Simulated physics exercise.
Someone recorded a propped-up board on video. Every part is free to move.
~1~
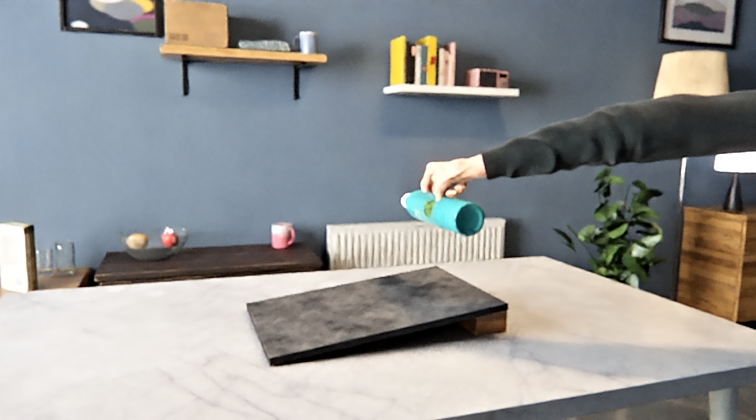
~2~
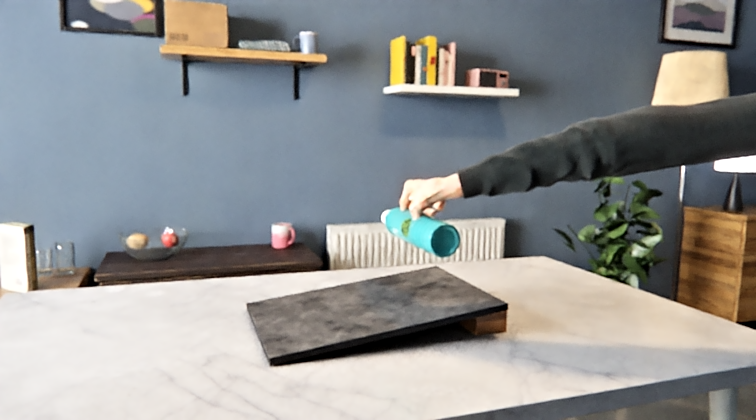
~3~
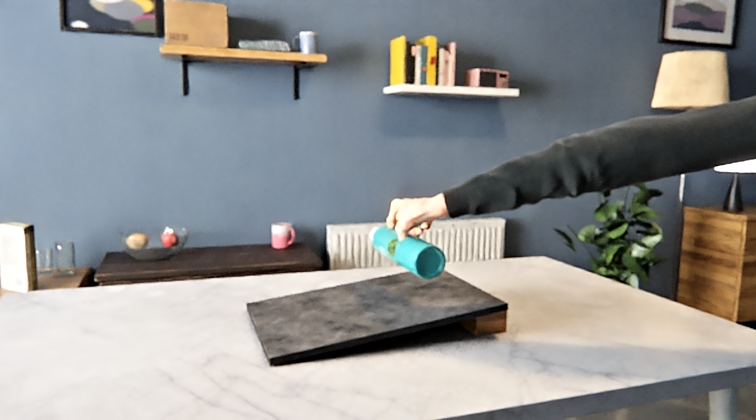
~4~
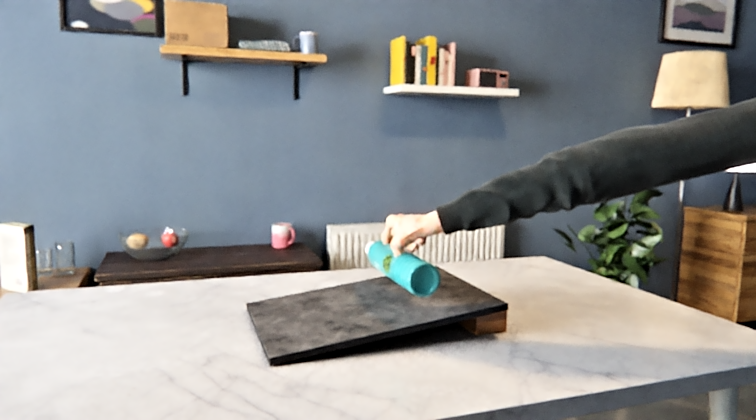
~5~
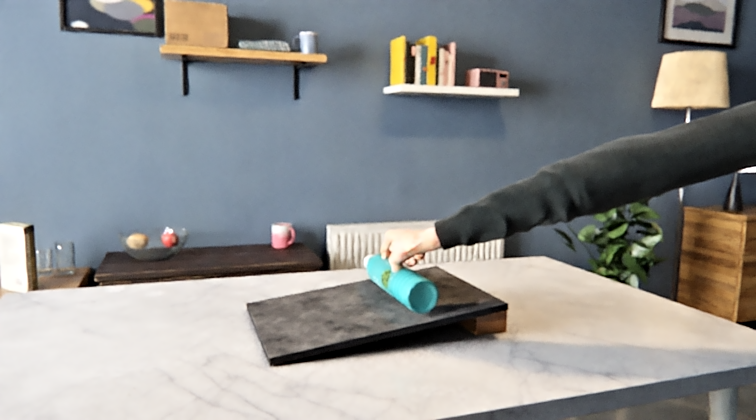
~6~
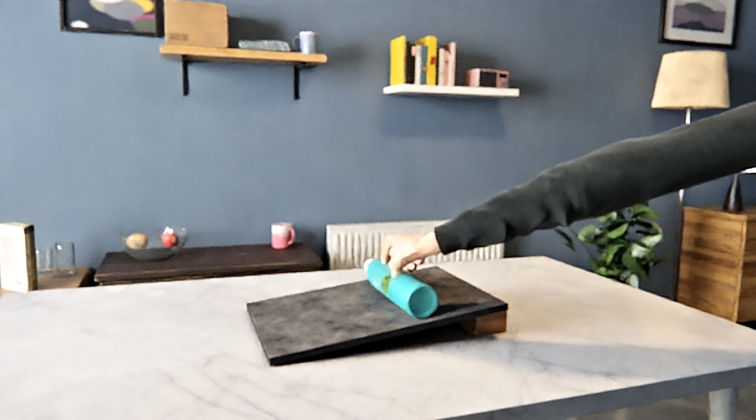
In a blue-walled room, a hand lowering a turquoise bottle leftward onto a sloping dark board and keeping hold of it.
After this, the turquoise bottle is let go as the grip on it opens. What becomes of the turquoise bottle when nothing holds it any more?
My guess: It loses its position.
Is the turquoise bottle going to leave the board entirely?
In the end it goes over the edge.
Then, 0.90 s on from there, turquoise bottle shifted well along near (289, 304).
Then, 1.50 s on from there, turquoise bottle now off the board.
Then, 2.20 s on from there, things are still on the move.
Then, 2.50 s on from there, as before.
In the end, off the board, turquoise bottle. The turquoise bottle runs down the board.
